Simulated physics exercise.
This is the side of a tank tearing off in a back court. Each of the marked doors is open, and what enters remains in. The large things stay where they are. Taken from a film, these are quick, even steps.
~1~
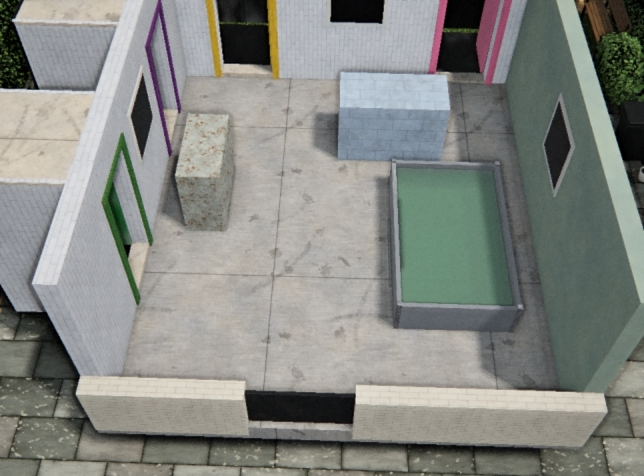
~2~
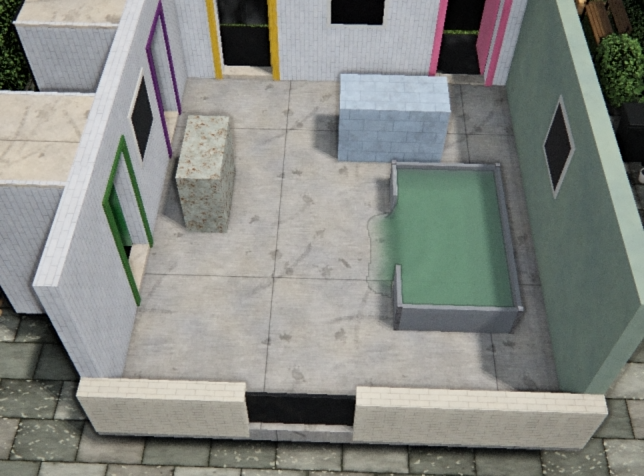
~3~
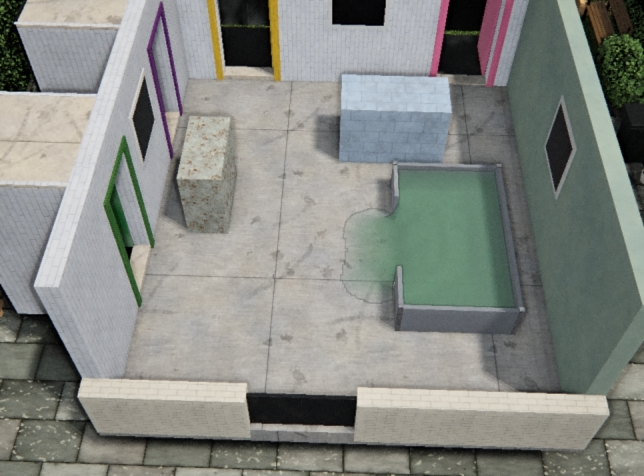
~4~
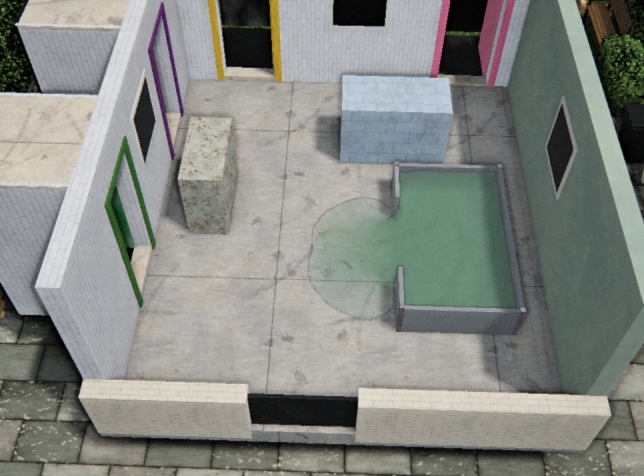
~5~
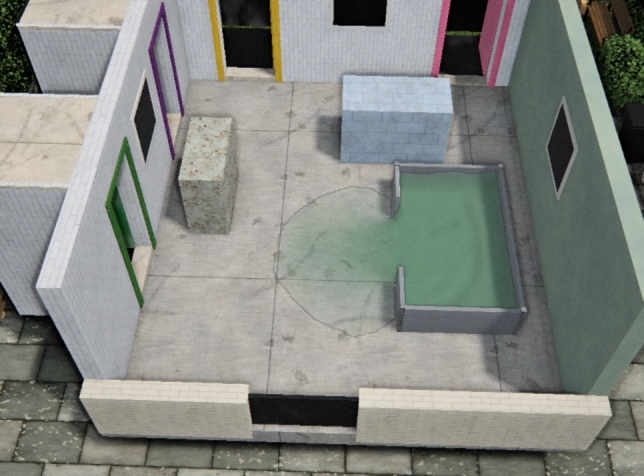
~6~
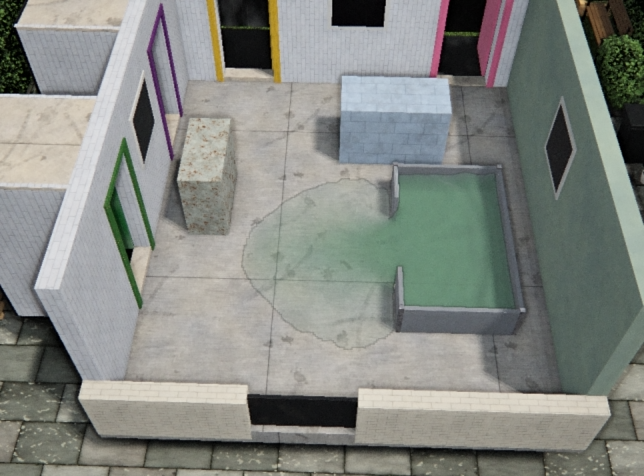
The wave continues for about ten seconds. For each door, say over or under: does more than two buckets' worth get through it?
The yellow door lets in little enough there; the pink door lets in little enough there; the purple door lets in little enough there; the green door lets too much in there.
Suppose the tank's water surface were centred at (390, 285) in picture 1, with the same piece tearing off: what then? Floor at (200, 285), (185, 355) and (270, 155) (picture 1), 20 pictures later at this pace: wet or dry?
Log: Flood; flood; flood.
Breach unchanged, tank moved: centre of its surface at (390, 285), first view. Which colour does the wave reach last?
Note: The one in pink.
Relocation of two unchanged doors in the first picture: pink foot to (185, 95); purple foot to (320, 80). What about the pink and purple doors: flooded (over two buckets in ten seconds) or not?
Note: Pink door beats the limit, purple door does not reach the limit.
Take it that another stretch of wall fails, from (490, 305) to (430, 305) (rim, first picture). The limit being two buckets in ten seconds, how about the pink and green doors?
Then: Pink door takes more, green door keeps below it.
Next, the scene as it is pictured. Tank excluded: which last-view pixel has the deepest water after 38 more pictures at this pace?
Around (122, 396).
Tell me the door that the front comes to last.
Answer - the pink-painted one.
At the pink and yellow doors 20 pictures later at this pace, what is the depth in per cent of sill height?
About 0 and 100 %.
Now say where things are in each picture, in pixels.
The water tank at (451, 233) is whole and still, in the first frame.
The front is at (385, 291), out from the gap at (396, 245), in the second frame.
Water pours out at (397, 248) and has run to (357, 291), in the third frame.
The front is at (316, 276), out from the gap at (398, 248), in the fourth frame.
Water pours out at (399, 248) and has run to (283, 275), in the fifth frame.
Water pours out at (398, 248) and has run to (249, 265), in the sixth frame.
A moment on, water covers 25 % of the floor; the yellow door not reached, the pink door not reached, the purple door not reached, the green door wet at the sill, nothing in.
Next, water covers 45 % of the floor; the yellow door not reached, the pink door not reached, the purple door not reached, the green door over two buckets in.
Then, water covers 55 % of the floor; the yellow door wet at the sill, nothing in, the pink door not reached, the purple door wet at the sill, nothing in, the green door far over two buckets in.
Later, water covers 75 % of the floor; the yellow door wet at the sill, nothing in, the pink door not reached, the purple door wet at the sill, nothing in, the green door far over two buckets in.
In the end, water covers 90 % of the floor; the yellow door wet at the sill, nothing in, the pink door wet at the sill, nothing in, the purple door wet at the sill, nothing in, the green door far over two buckets in.
